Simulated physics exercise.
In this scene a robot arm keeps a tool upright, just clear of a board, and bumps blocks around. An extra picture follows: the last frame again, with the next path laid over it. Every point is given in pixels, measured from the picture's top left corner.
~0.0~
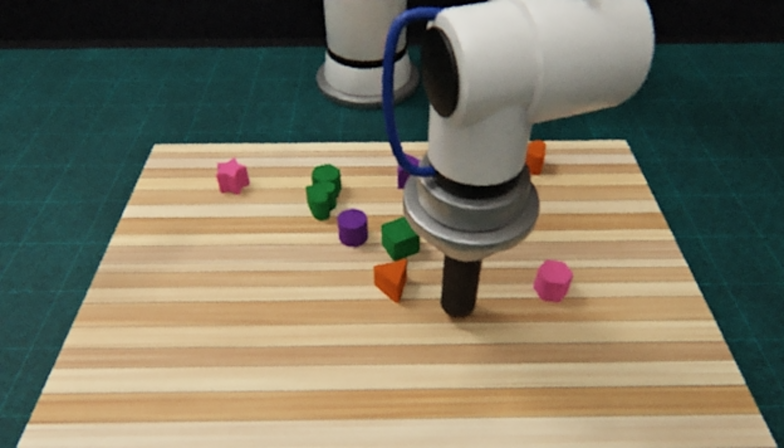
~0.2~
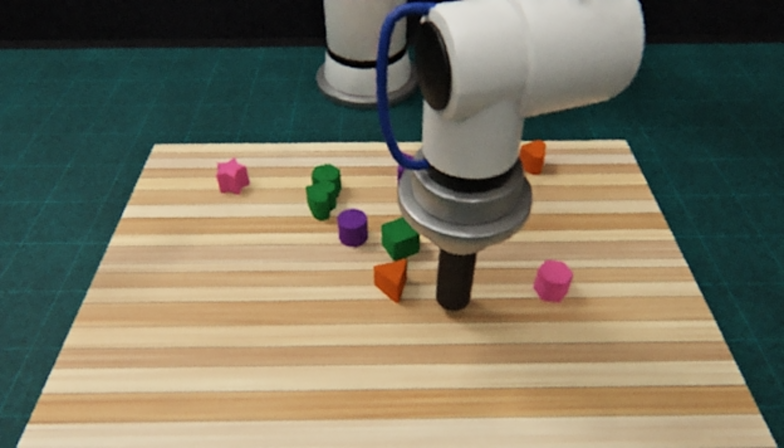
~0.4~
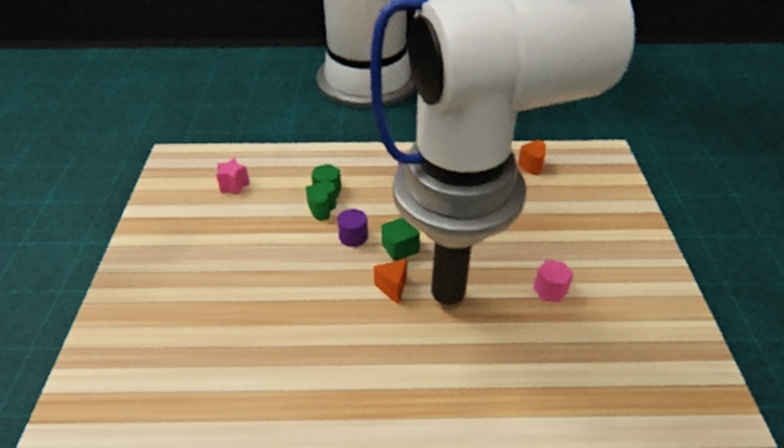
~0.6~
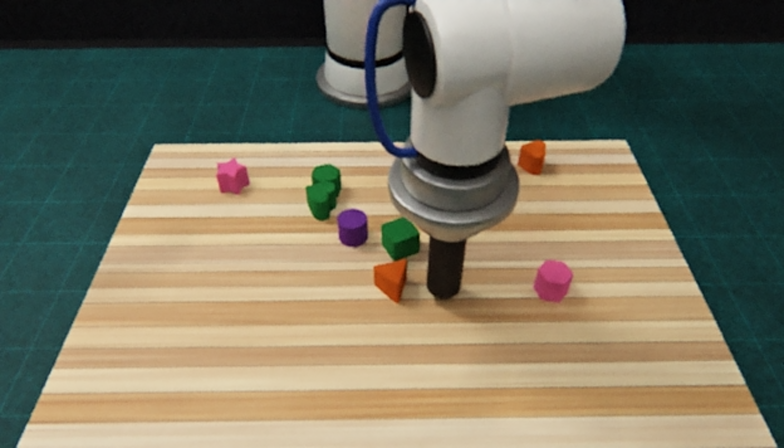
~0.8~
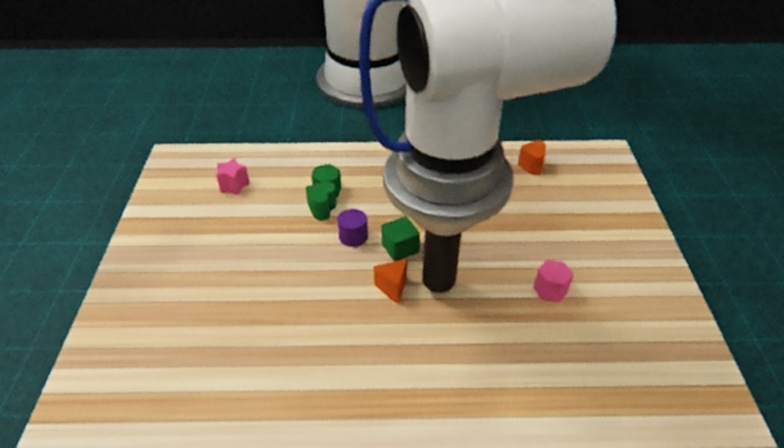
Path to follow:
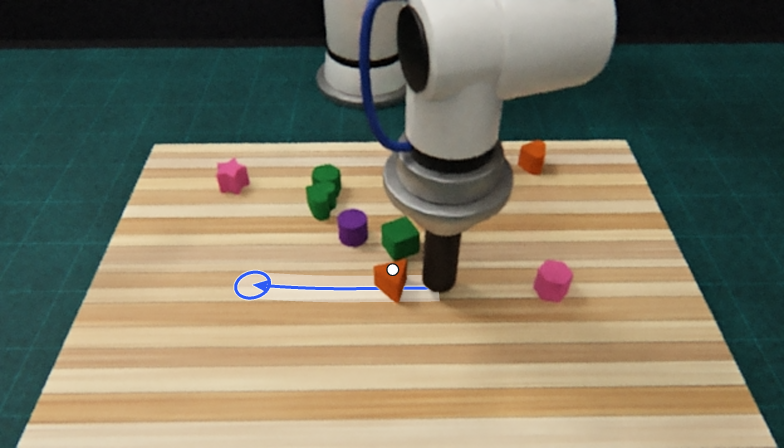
To begin with, a white robot arm holds a dark rod just above a striped wooden board scattered with small coloured blocks. The arm then shifts slowly up and left, bringing the rod a little nearer the orange triangular piece and green block, while all the visible blocks stay still.
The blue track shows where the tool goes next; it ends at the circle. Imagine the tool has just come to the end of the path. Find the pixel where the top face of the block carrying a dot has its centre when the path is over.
It comes to (219, 274).
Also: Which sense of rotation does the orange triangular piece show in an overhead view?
Direction: Anticlockwise.
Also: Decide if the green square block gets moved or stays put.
When the path is over, the green square block is still on its spot.
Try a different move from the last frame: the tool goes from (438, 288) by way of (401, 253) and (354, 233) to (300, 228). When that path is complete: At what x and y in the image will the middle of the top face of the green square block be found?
Its top middle is near (367, 196).
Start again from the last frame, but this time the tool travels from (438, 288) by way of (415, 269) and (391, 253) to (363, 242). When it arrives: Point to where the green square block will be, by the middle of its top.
Around pixel (382, 206).
The line goes from (438, 288) by way of (345, 289) to (253, 285); the dot is on the orange triangular piece.
What follows on the original path. One third of the way, tool at (376, 280); orange triangular piece at (347, 272), turned 20° anticlockwise.
Two thirds of the way, tool at (312, 280); orange triangular piece at (282, 274), turned 30° anticlockwise.
At the end, tool at (251, 277); orange triangular piece at (219, 274), turned 45° anticlockwise; green square block unmoved.
